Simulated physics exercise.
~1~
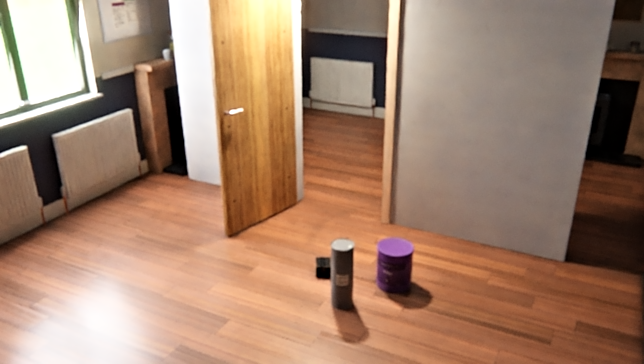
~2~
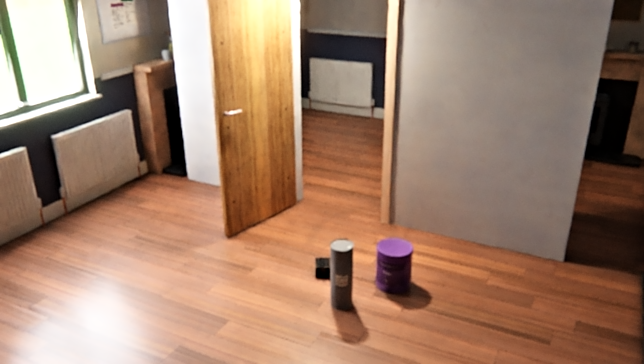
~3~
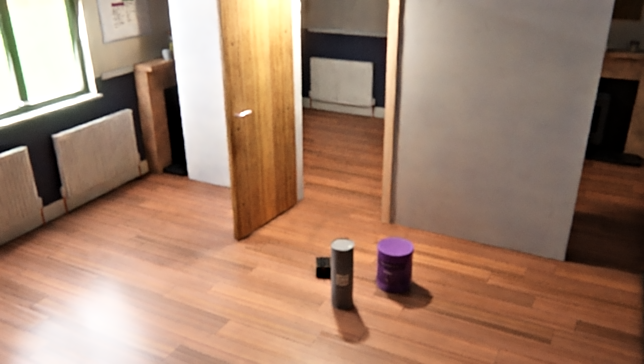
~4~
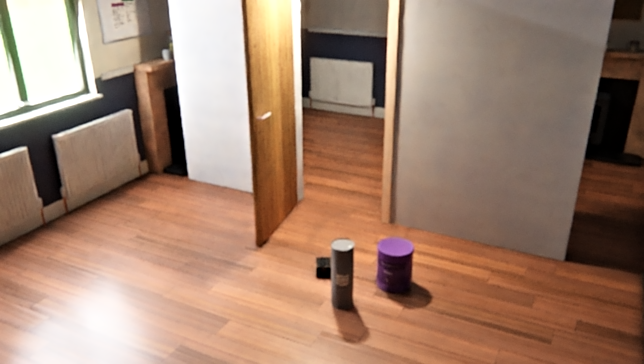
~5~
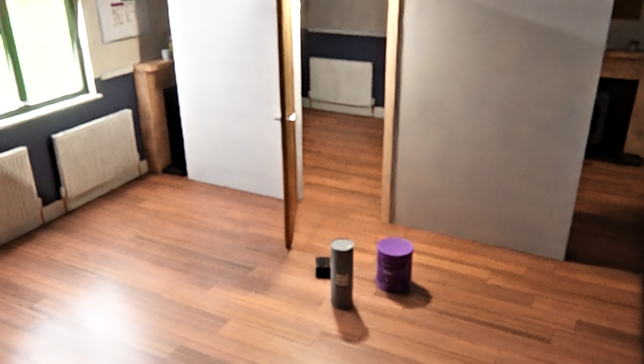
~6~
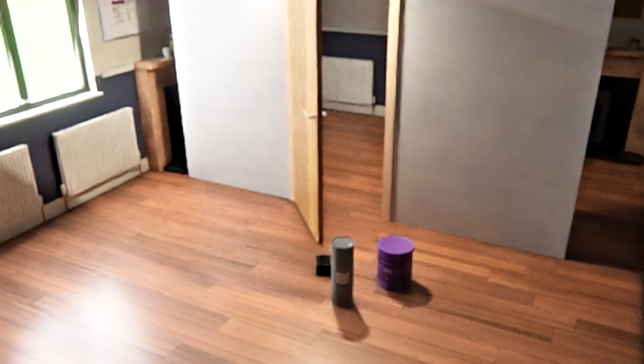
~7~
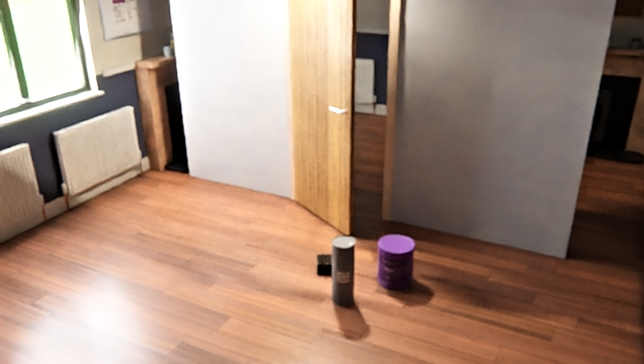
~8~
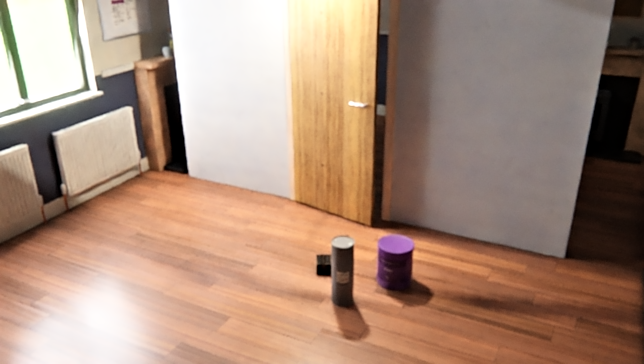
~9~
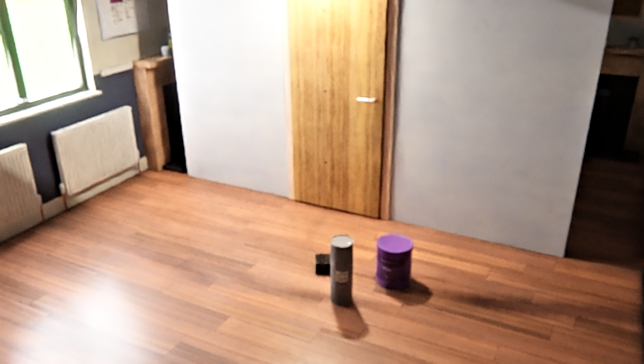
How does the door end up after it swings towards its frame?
The door ends up closed in its frame, with the grey canister, black box and purple pail still standing where they were on the floor.
